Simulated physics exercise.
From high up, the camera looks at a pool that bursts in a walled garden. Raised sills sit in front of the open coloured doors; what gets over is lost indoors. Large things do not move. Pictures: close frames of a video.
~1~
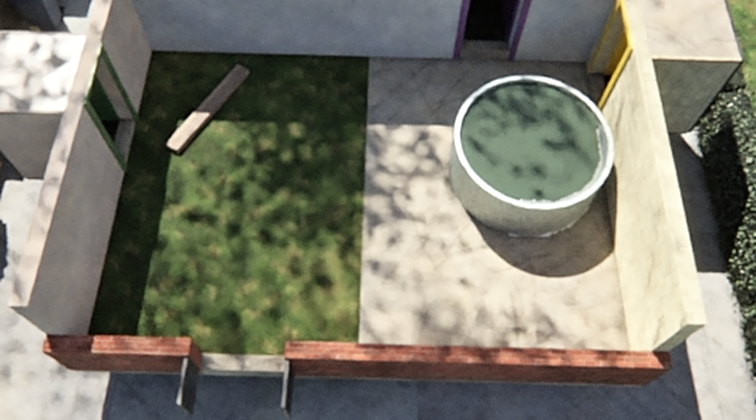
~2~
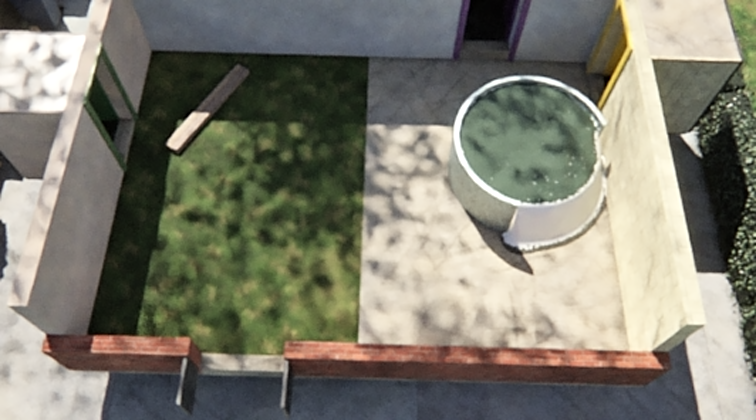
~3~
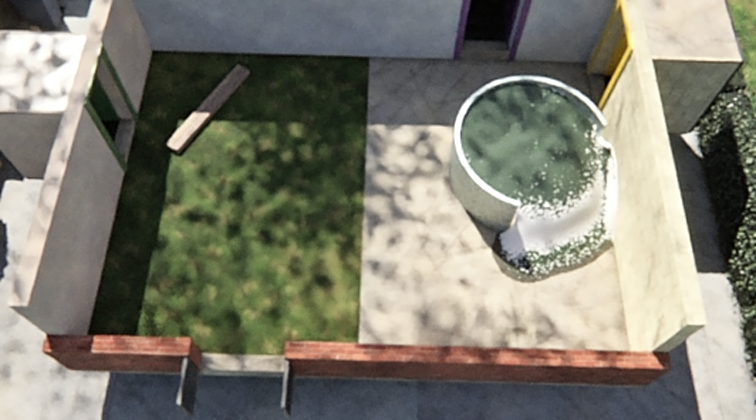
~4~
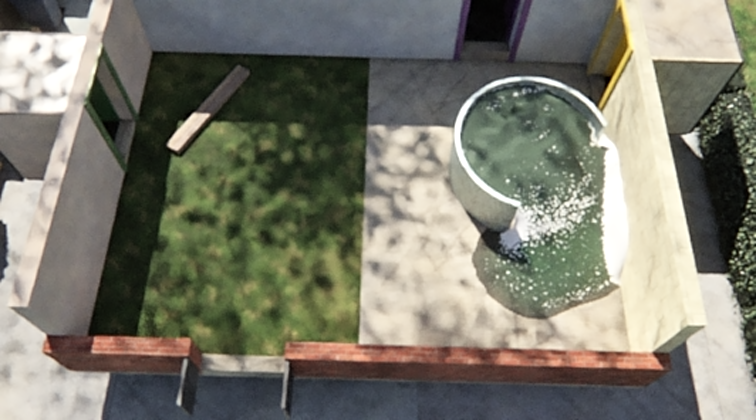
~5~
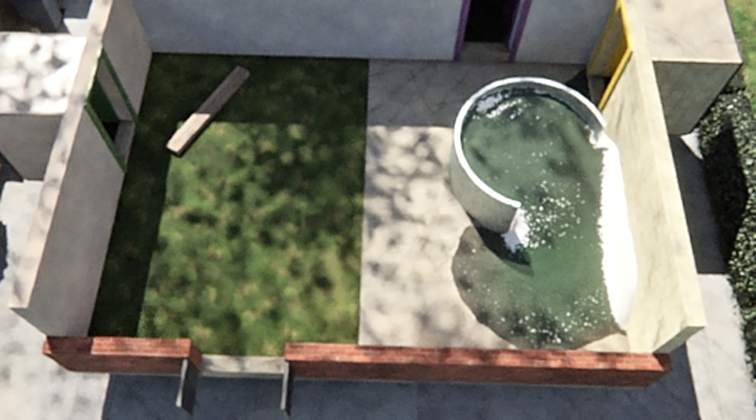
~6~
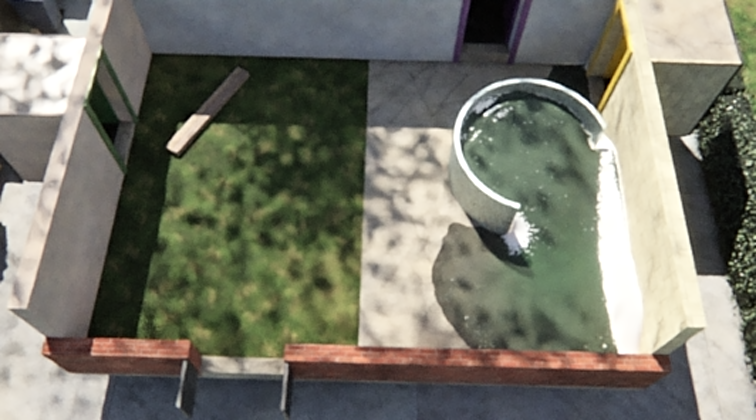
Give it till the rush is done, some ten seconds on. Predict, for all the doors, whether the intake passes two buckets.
My prediction: At the purple door it does not pass two; at the yellow door it does not pass two; at the green door it does not pass two.
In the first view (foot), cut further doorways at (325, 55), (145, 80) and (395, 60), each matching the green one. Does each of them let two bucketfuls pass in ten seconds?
As listed: Lets less in, lets less in, keeps below it.
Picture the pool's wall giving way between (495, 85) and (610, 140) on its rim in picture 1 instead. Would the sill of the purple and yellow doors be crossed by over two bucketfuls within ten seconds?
Purple: Above; yellow: Above.
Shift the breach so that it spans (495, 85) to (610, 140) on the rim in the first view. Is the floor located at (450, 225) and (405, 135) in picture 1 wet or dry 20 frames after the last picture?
Untouched; soaked.
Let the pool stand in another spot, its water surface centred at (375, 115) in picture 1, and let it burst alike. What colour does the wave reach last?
Last: The one in green.
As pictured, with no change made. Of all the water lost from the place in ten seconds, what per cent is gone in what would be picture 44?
About 40 per cent.
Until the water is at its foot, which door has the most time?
It's the one in green.
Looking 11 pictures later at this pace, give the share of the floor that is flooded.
I'd put it at roughly 30 per cent.
A moment on, water covers 20 % of the floor; the purple door wet at the sill, nothing in, the yellow door wet at the sill, nothing in, the green door not reached.
Next, water covers 30 % of the floor; the purple door wet at the sill, nothing in, the yellow door wet at the sill, nothing in, the green door not reached.
Then, water covers 70 % of the floor; the purple door wet at the sill, nothing in, the yellow door wet at the sill, nothing in, the green door not reached.
Later, water covers 90 % of the floor; the purple door wet at the sill, nothing in, the yellow door wet at the sill, nothing in, the green door wet at the sill, nothing in.
In the end, water covers 95 % of the floor; the purple door wet at the sill, nothing in, the yellow door wet at the sill, nothing in, the green door under two buckets in.
